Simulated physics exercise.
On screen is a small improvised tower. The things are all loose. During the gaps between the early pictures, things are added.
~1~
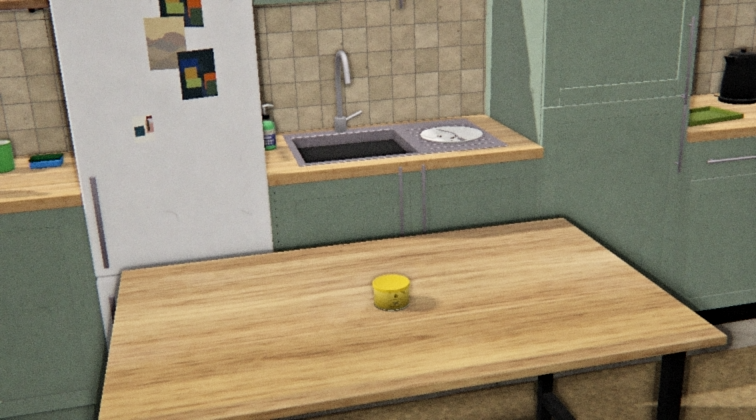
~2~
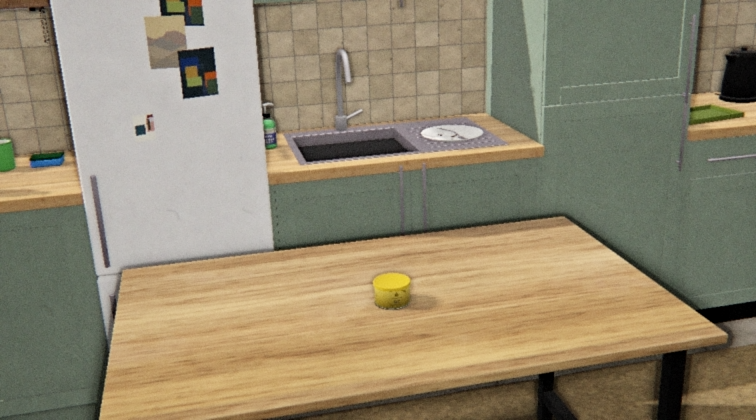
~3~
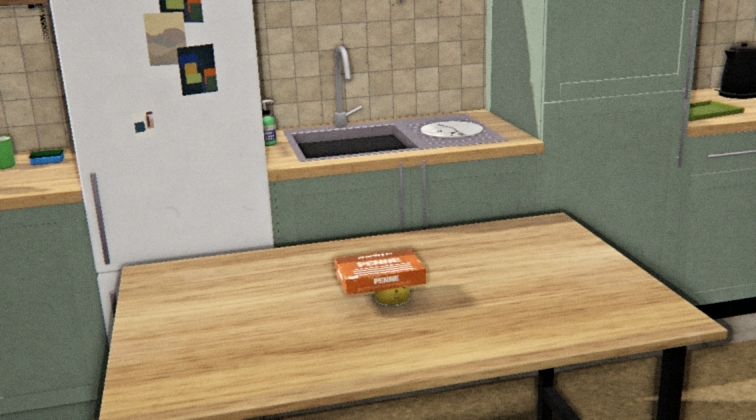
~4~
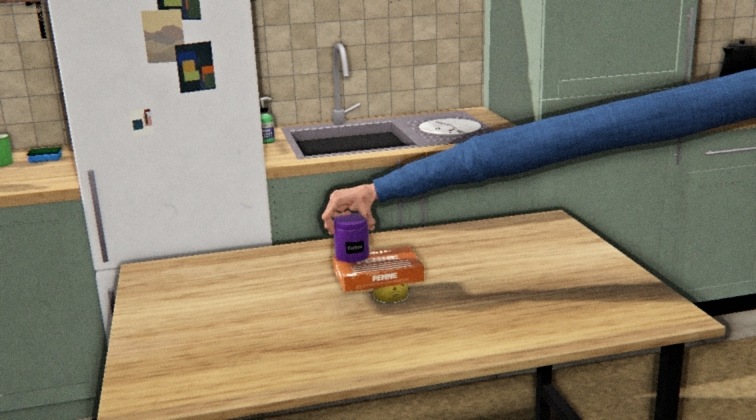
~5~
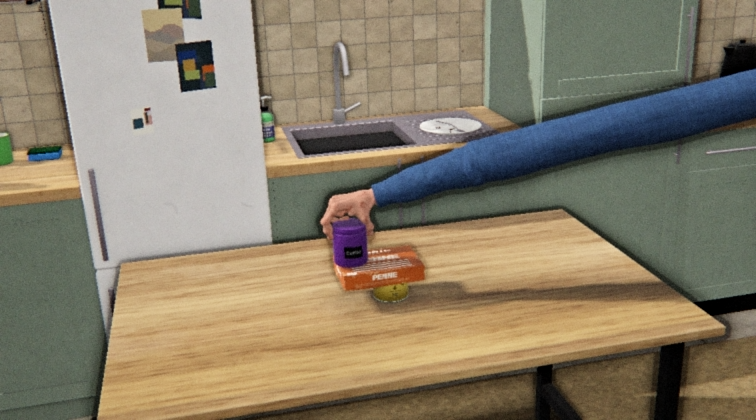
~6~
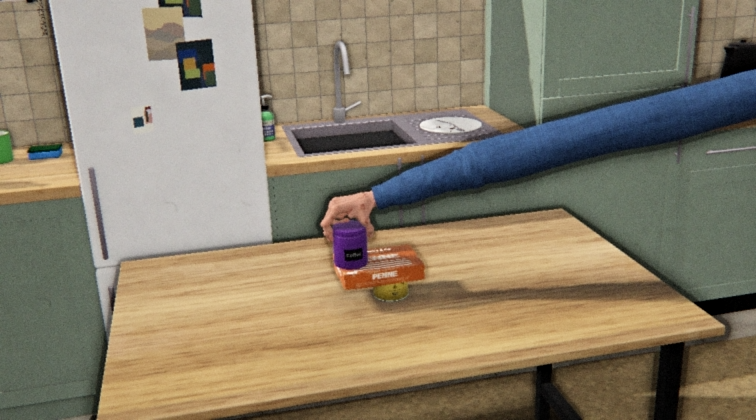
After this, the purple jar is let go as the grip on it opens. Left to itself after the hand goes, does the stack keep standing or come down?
My guess is the stack will not be secure.
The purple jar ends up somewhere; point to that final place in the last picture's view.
It ends near (290, 298).
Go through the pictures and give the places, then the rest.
The last thing is not in view yet; yellow tub (392, 293), in the first frame.
The last thing is not in view yet; yellow tub (392, 291), in the second frame.
The last thing is not in view yet, in the third frame.
On its way; purple jar (352, 237), in the fourth frame.
On its way; purple jar (350, 243), in the fifth frame.
In place under the hand; purple jar (350, 245), in the sixth frame.
Then, 0.30 s on from there, purple jar now fallen; orange packet turned 36° from how it was put.
Then, 0.40 s on from there, orange packet turned 56° from how it was put.
Then, 0.50 s on from there, orange packet turned 51° from how it was put.
Then, 1.30 s on from there, orange packet turned 33° from how it was put.
In the end, fallen, purple jar; moved from the start, orange packet; yellow tub unmoved. At the end, from the last picture's camera, purple jar near (290, 298). The stack gives way.
